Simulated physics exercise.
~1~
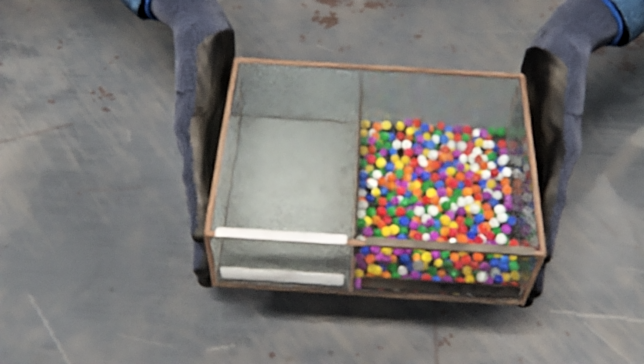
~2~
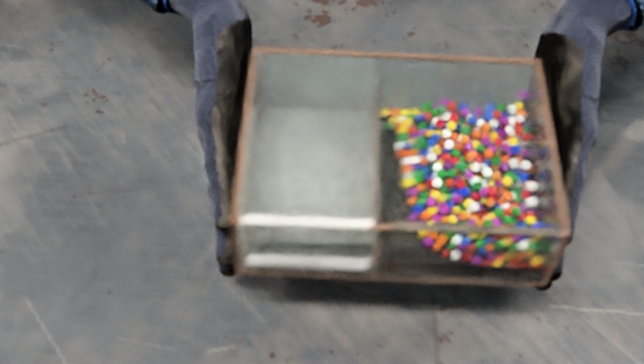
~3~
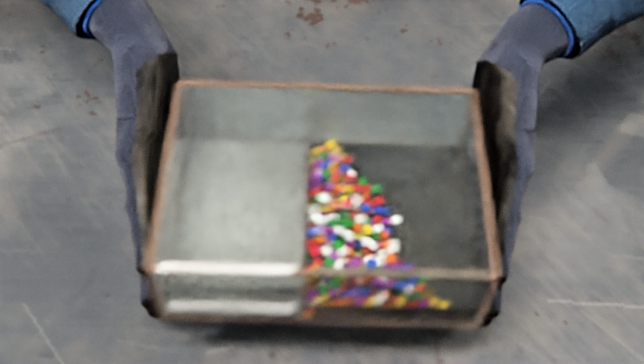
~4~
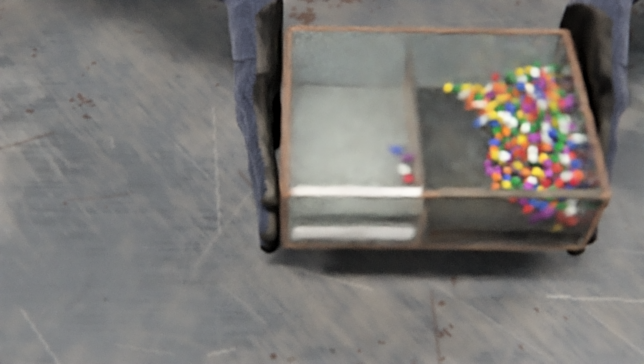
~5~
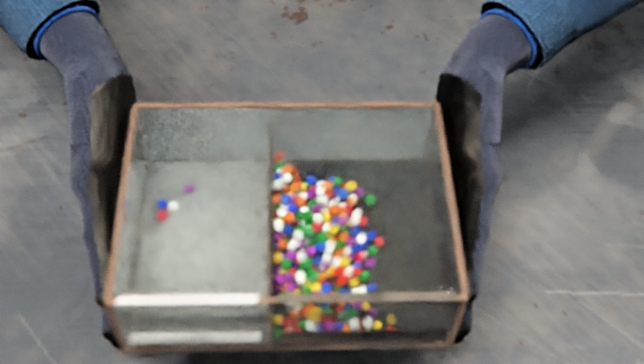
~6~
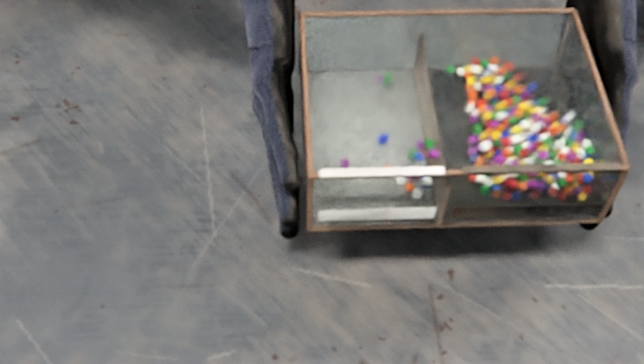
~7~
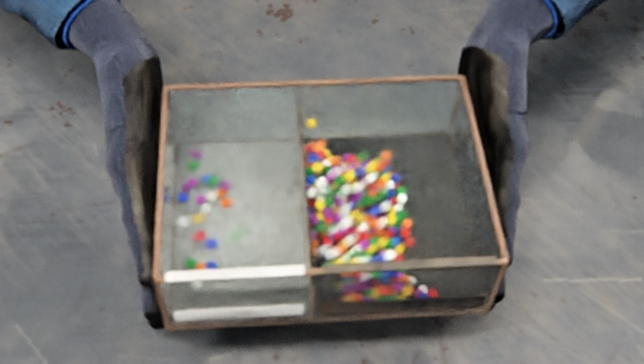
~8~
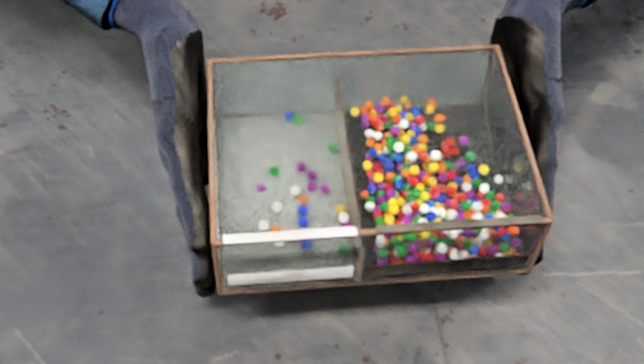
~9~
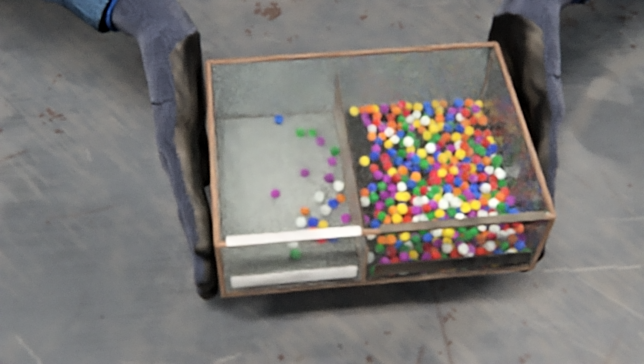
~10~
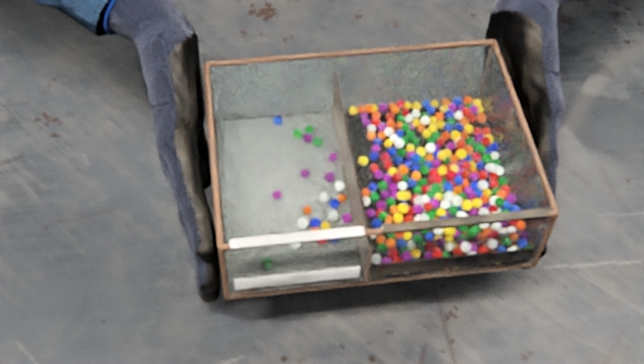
Gloved hands shake a divided box sideways, and a few colourful beads end up left.
